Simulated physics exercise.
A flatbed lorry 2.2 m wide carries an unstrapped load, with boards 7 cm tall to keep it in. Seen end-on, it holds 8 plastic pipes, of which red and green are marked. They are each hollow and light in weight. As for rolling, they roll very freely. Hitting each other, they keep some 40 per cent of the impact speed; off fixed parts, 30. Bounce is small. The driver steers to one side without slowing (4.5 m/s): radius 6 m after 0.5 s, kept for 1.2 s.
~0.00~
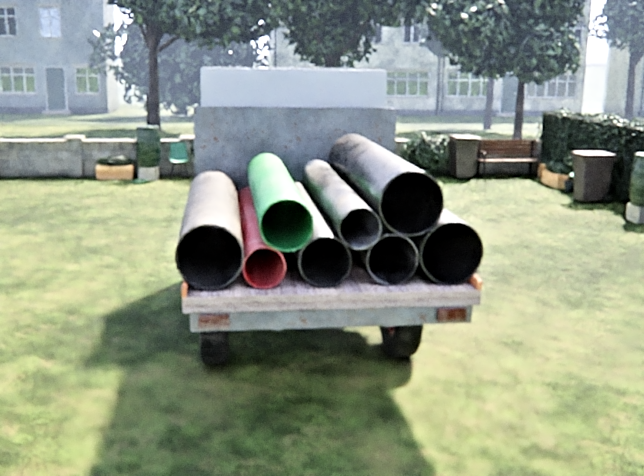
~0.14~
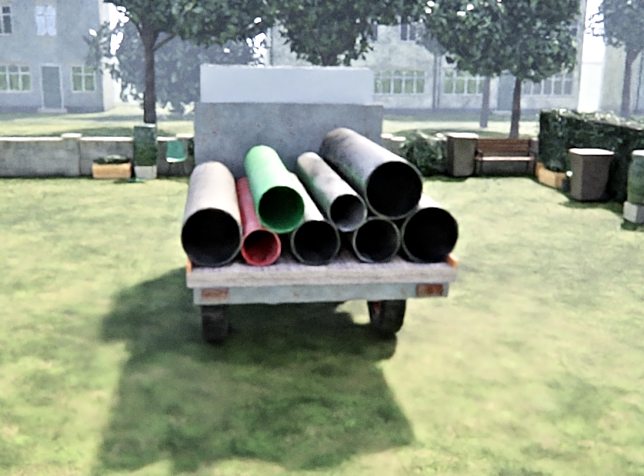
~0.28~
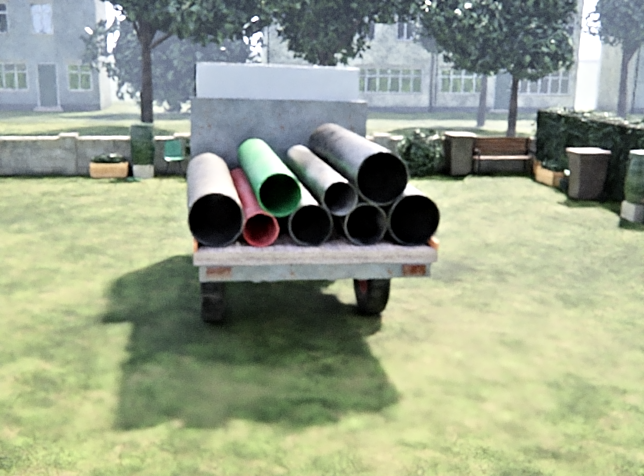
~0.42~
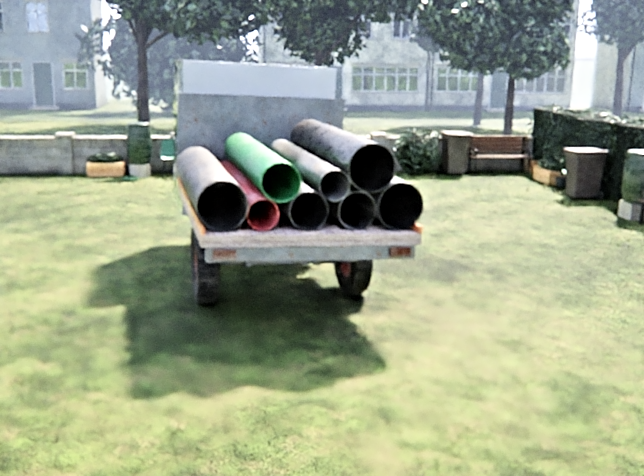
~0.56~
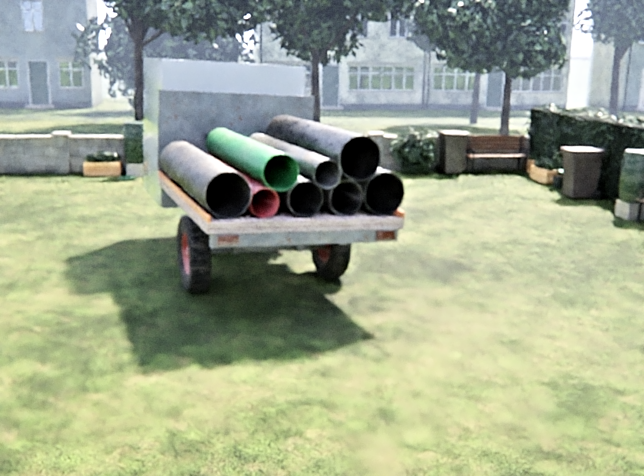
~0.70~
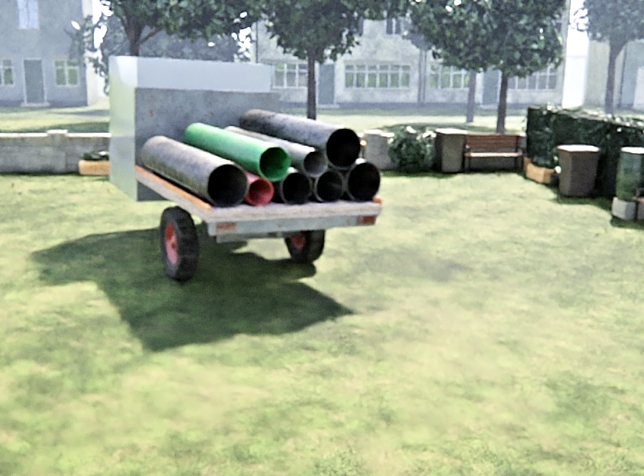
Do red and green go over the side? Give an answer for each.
The red does not, the green does not.
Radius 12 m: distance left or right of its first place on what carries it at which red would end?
Shift: Near 0 cm to the right.
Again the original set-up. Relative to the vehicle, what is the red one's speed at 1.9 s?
Near 0.0 m/s at that time.
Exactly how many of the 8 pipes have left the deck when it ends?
I make it 0 exactly.
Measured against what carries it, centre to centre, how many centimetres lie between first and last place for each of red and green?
For red it's 0, and for green it's 5.
Then, 1.9 s in, red is on the deck, 80 cm from the left edge; green is up on others, 90 cm from the left edge; 0 gone from the deck.
In the end (3.4 s), red is on the deck, 60 cm from the left edge; green is up on others, 70 cm from the left edge; 0 gone from the deck.
